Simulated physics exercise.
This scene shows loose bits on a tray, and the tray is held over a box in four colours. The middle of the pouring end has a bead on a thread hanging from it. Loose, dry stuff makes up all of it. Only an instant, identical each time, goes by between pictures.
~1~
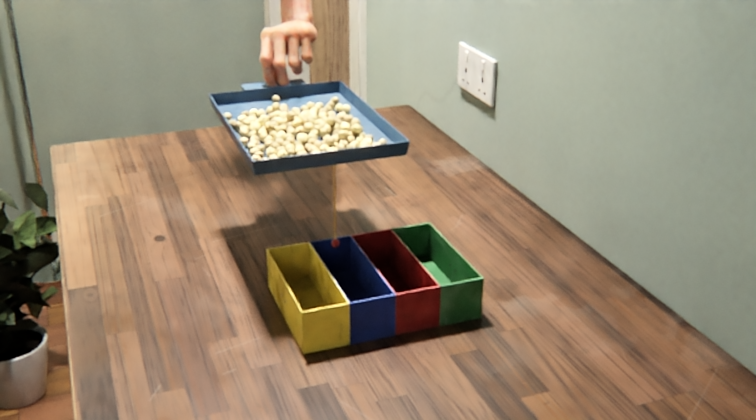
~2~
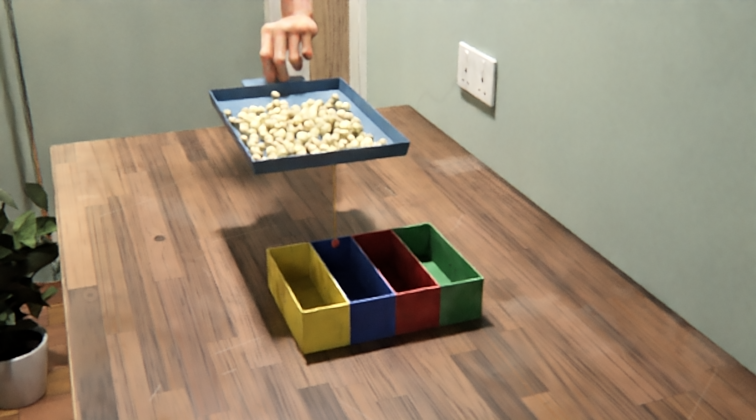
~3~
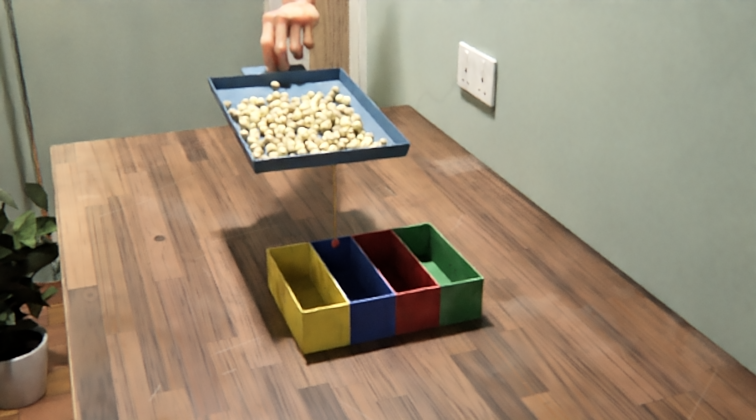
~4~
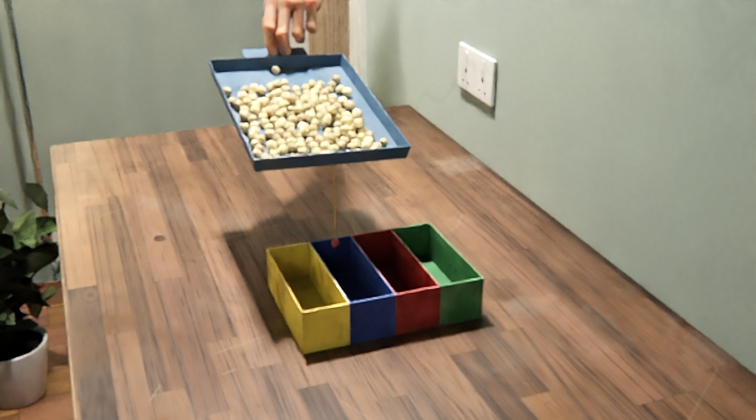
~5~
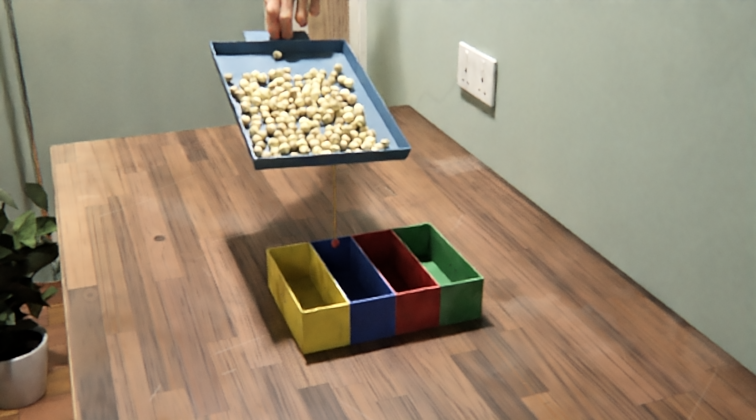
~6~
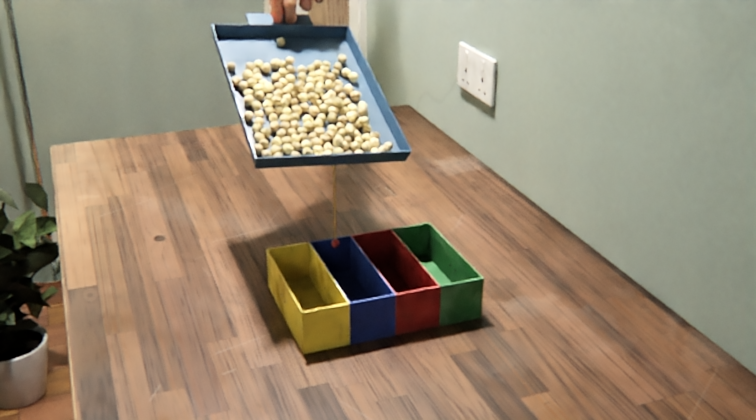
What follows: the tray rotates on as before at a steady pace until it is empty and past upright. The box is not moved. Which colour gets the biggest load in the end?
The red cell gets the biggest load.
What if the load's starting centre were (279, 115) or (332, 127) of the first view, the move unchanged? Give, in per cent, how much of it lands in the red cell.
First case around 50 %, second case around 50 %.
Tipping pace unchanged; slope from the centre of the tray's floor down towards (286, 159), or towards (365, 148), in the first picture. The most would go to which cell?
First the yellow cell, then the cell in red.
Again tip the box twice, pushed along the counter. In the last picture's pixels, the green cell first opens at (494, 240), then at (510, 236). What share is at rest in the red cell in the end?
First some 0, then 0 per cent.
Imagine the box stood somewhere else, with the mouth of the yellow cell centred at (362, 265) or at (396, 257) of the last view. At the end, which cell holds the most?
In order: The cell in blue, yellow.
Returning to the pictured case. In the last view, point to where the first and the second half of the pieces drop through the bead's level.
At about (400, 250), then at (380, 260).
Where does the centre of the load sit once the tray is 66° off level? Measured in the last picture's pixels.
Somewhere about pixel (342, 109).
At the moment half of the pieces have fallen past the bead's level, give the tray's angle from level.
Around 110°, give or take.
Just after the last frame, tray tipped steeply; almost all on the tray; just a few in the red cell; just a few falling or outside the box.
A moment on, tray tipped past a quarter turn; roughly a quarter on the tray; roughly a quarter in the red cell; about a tenth in the green cell; about a tenth in the blue cell; roughly a third falling or outside the box.
Further on, tray tipped past a quarter turn; roughly half in the red cell; roughly a quarter in the blue cell; roughly a quarter in the green cell; about a tenth in the yellow cell; about a tenth falling or outside the box.
When it is over, tray tipped past a quarter turn; roughly half in the red cell; roughly a quarter in the blue cell; roughly a quarter in the green cell; about a tenth in the yellow cell; about a tenth outside the box.
